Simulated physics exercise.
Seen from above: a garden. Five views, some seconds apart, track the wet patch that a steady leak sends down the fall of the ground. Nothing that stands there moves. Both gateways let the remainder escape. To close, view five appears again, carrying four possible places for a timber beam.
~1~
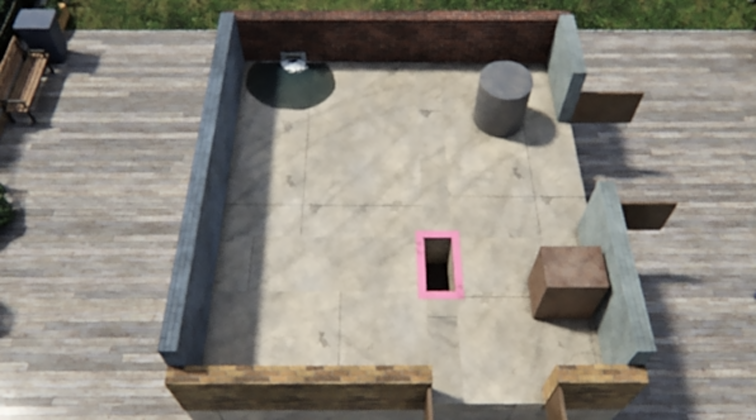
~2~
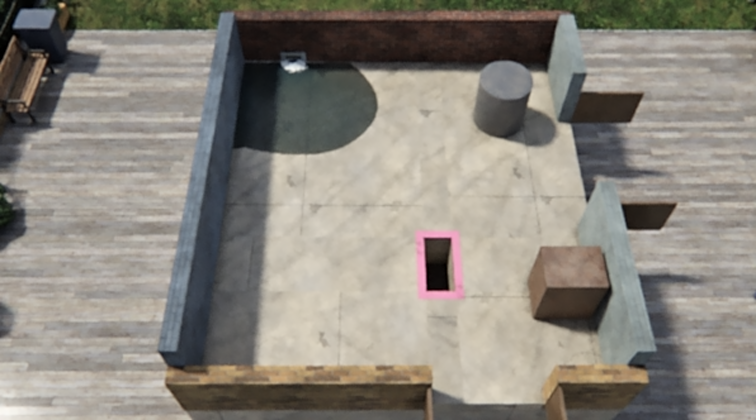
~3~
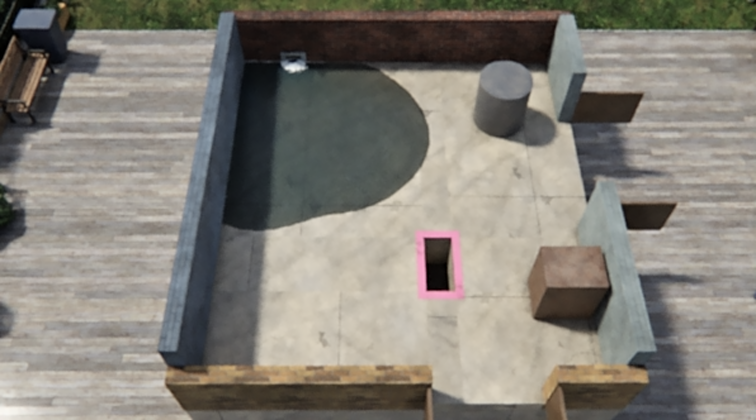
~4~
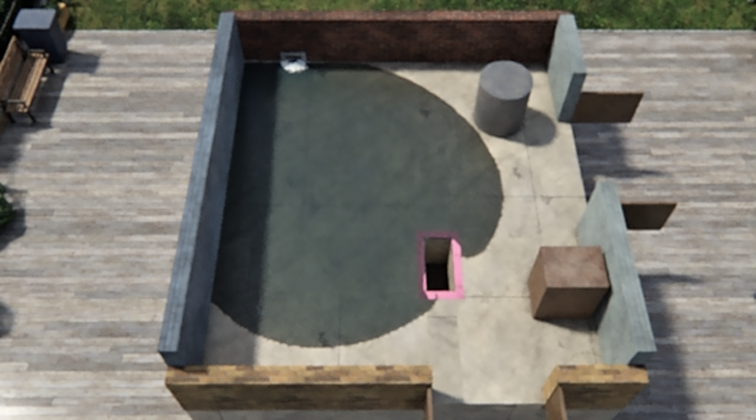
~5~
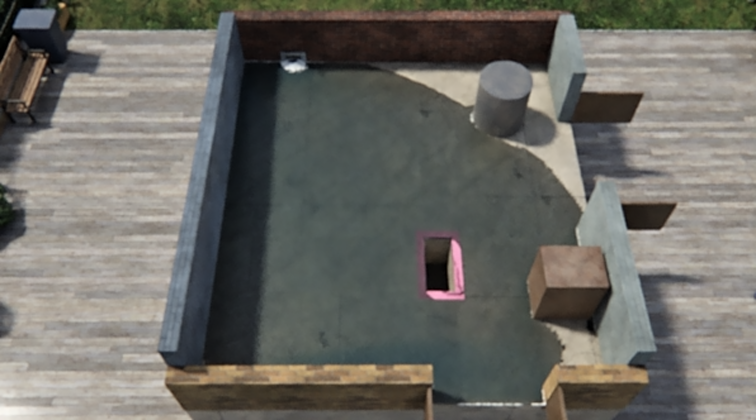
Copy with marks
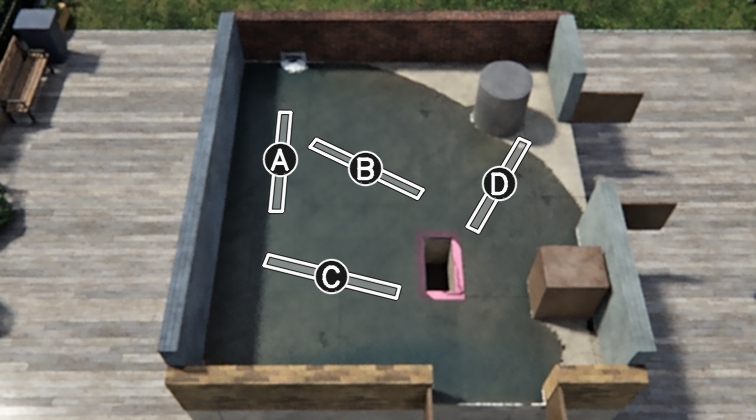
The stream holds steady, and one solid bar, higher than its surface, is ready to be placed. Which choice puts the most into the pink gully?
Use place C.
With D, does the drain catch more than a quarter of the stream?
Yes.
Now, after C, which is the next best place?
That is place D.
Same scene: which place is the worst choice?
That is place B.
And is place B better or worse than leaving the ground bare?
Worse.
On the marked copy, A from (276, 211) to (285, 112); B from (313, 143) to (420, 194); C from (266, 260) to (398, 292); D from (472, 229) to (524, 140).
For place A, about 19 % of the stream goes into the pink gully, about 81 % out by the gates.
For place B, about 12 % of the stream goes into the pink gully, about 87 % out by the gates.
For place C, about 54 % of the stream goes into the pink gully, about 45 % out by the gates.
For place D, about 39 % of the stream goes into the pink gully, about 61 % out by the gates.
